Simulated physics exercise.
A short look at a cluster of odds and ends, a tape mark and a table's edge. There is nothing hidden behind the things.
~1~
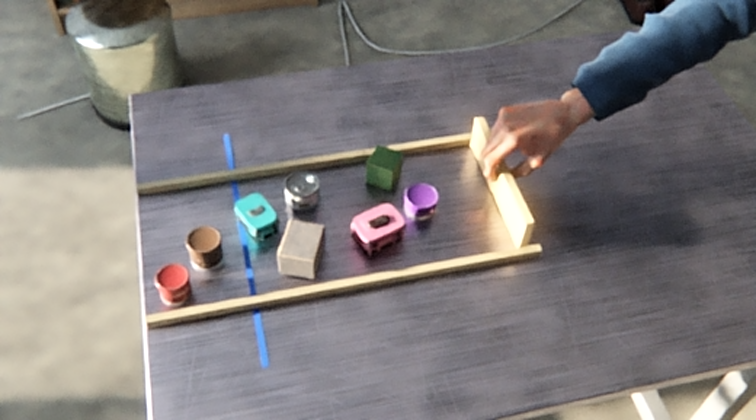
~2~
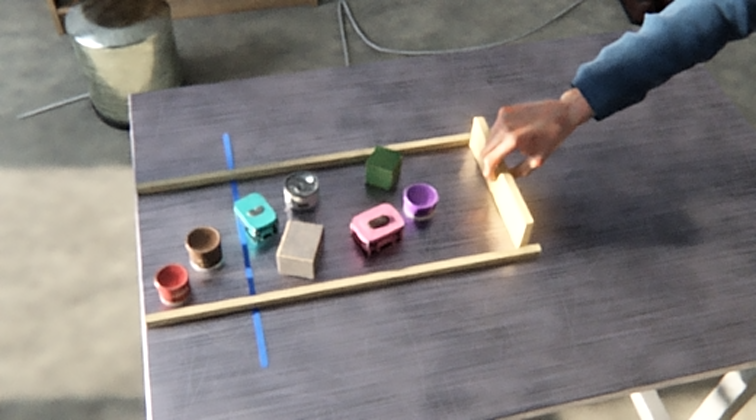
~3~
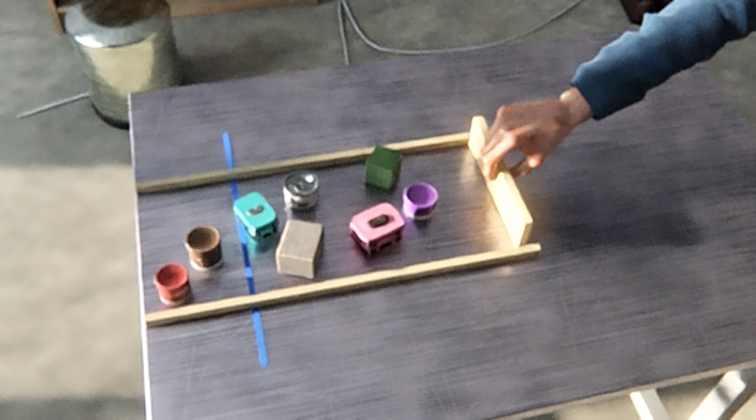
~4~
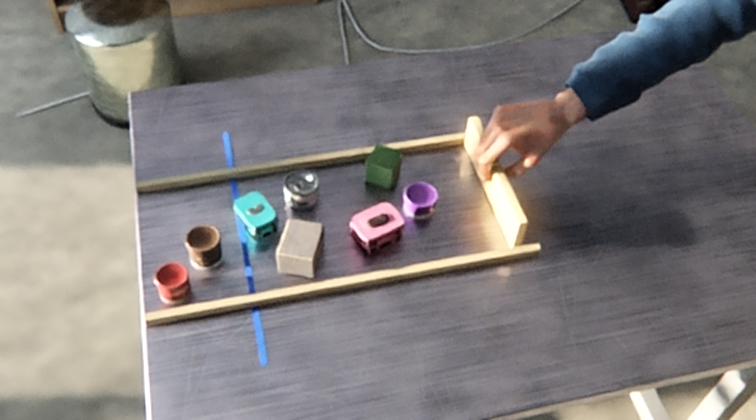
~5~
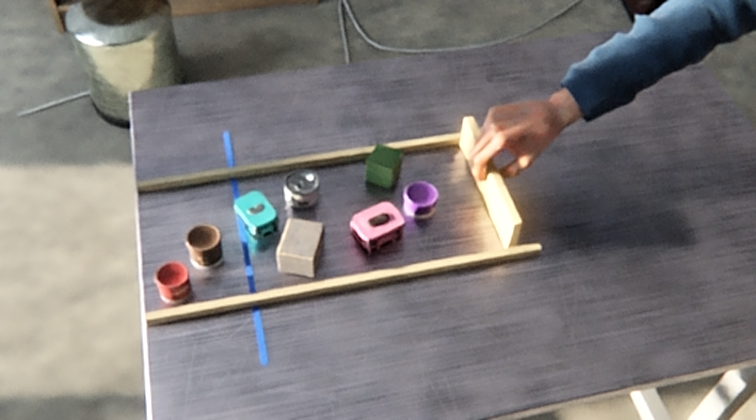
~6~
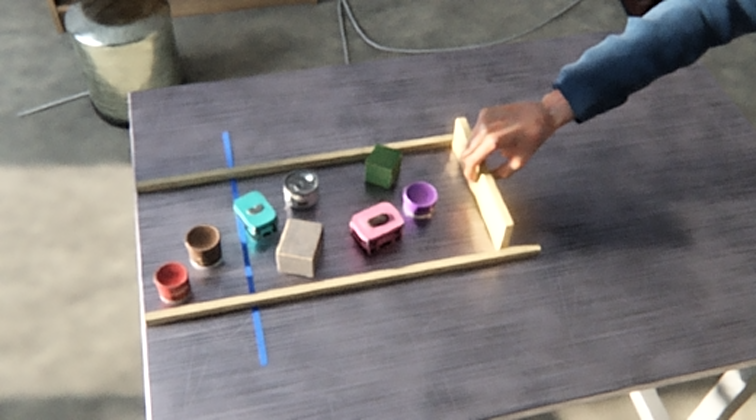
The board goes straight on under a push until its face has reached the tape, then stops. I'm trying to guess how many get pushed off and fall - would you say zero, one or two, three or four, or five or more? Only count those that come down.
I would say zero.
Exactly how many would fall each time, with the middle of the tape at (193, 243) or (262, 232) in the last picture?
You'd get 3 the first time and 0 the second.
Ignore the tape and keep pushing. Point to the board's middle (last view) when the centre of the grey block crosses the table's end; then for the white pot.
With the grey block it sits around (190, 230), with the white pot around (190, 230).
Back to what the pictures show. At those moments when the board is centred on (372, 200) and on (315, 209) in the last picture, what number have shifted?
That gives 3 for the first and 6 for the second.
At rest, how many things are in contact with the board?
It adds up to 3.
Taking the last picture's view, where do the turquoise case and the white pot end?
You'll see the turquoise case at (182, 232), with the white pot at (190, 205).
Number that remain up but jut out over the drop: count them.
Things overhanging at the end: 0.
Soon after, none off yet; red pot at rest near (173, 283); brown tin at rest near (205, 247); turquoise case at rest near (256, 216).
Then, none off yet; red pot at rest near (173, 283); brown tin at rest near (205, 247); turquoise case moving near (251, 218).
At rest, the number that fall off is zero.
